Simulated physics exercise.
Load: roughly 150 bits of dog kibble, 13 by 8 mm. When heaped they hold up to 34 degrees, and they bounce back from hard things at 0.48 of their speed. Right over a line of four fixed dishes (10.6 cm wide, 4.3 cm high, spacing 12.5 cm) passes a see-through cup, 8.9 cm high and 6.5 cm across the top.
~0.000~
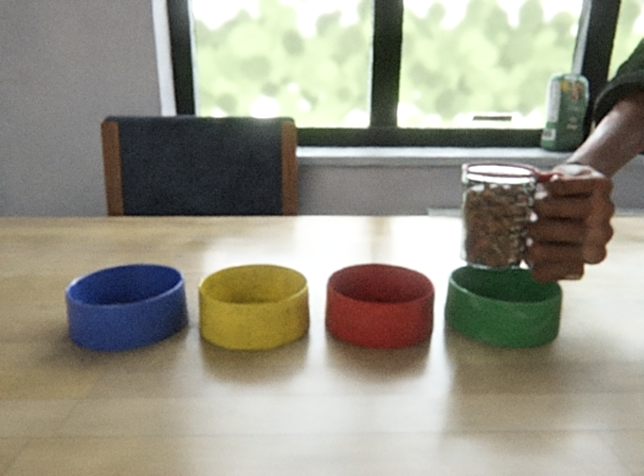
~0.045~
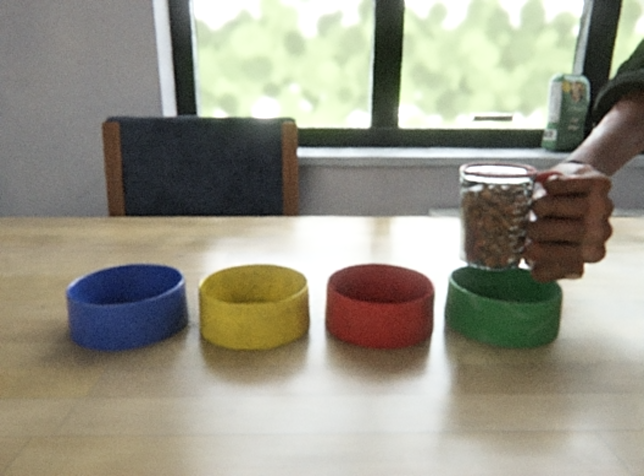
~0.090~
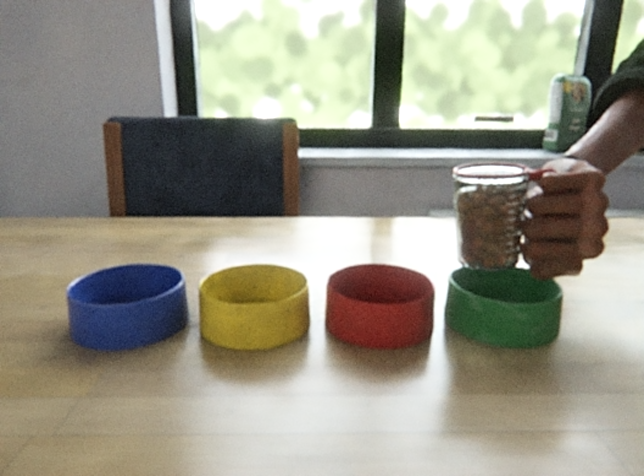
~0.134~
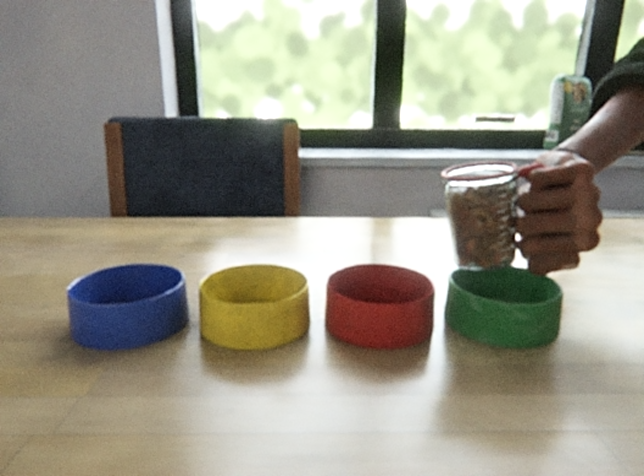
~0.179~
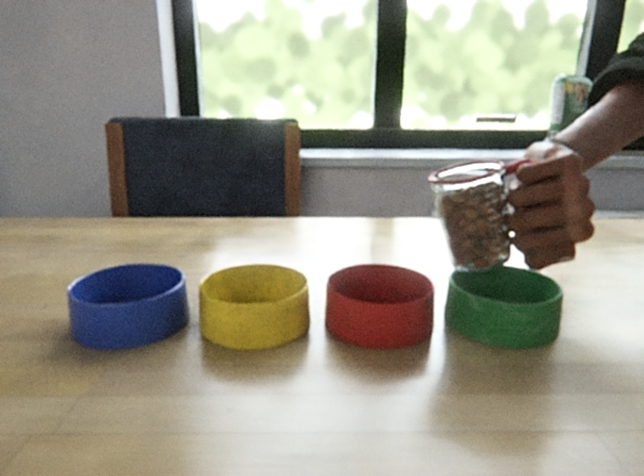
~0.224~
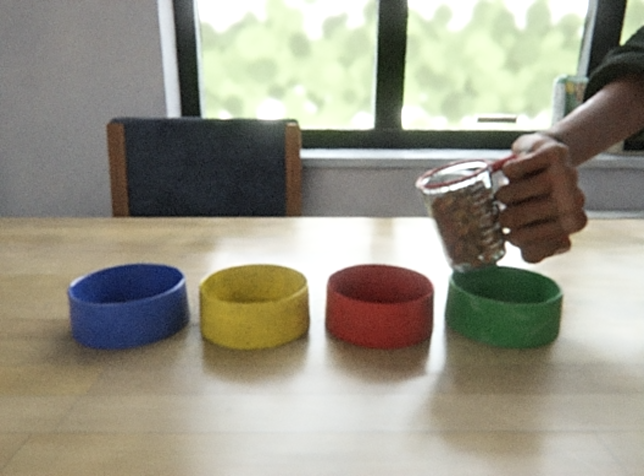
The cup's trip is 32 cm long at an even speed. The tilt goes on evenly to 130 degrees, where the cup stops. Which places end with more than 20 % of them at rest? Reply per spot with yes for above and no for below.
Red: No, below. Blue: No, below. Green: No, below. Yellow: Yes, above. Counter: No, below.
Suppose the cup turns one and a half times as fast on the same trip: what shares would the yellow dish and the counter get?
In the yellow dish 60; on the counter 30.
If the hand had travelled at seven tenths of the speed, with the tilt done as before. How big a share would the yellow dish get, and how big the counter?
Shares: Yellow 50, counter 40.
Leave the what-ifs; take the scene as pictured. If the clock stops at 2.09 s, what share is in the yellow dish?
I'd put it at about 95 % by that time.
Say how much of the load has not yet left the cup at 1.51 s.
Roughly 0 %.
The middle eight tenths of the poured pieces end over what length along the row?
Some 6 cm.
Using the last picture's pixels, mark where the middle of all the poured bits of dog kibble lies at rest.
Est. centre at rest: (239, 305) px.
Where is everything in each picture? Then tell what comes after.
Cup at (495, 216), tilt 0 degrees, lip at (466, 170), moved 0.0 cm; middle of the pieces at (497, 225); green dish at (504, 282); red dish at (380, 282); yellow dish at (254, 283); blue dish at (127, 283), in the first picture.
Cup at (494, 216), tilt 1 degrees, lip at (464, 170), moved 0.2 cm; middle of the pieces at (496, 225), in the second picture.
Cup at (489, 216), tilt 4 degrees, lip at (456, 173), moved 0.6 cm; middle of the pieces at (492, 225), in the third picture.
Cup at (482, 216), tilt 9 degrees, lip at (445, 176), moved 1.3 cm; middle of the pieces at (486, 225), in the fourth picture.
Cup at (473, 216), tilt 15 degrees, lip at (432, 180), moved 2.1 cm; middle of the pieces at (478, 225), in the fifth picture.
Cup at (465, 216), tilt 20 degrees, lip at (420, 185), moved 2.9 cm; middle of the pieces at (471, 224); green dish at (504, 282); red dish at (380, 282); yellow dish at (255, 282); blue dish at (129, 282). The cup turns about 125 degrees a second and travels 18 cm a second, in the sixth picture.
Then, at 1.00 s, tilt 117 degrees; cup holds 90 %, yellow 10 %.
After 1.51 s, tilt 130 degrees; cup holds 0 %, yellow 95 %.
After 2.09 s, tilt 130 degrees; cup holds 0 %, yellow 95 %.
At rest (2.4 s), red 0 %, blue 0 %, green 0 %, yellow 95 %, counter 0 %.
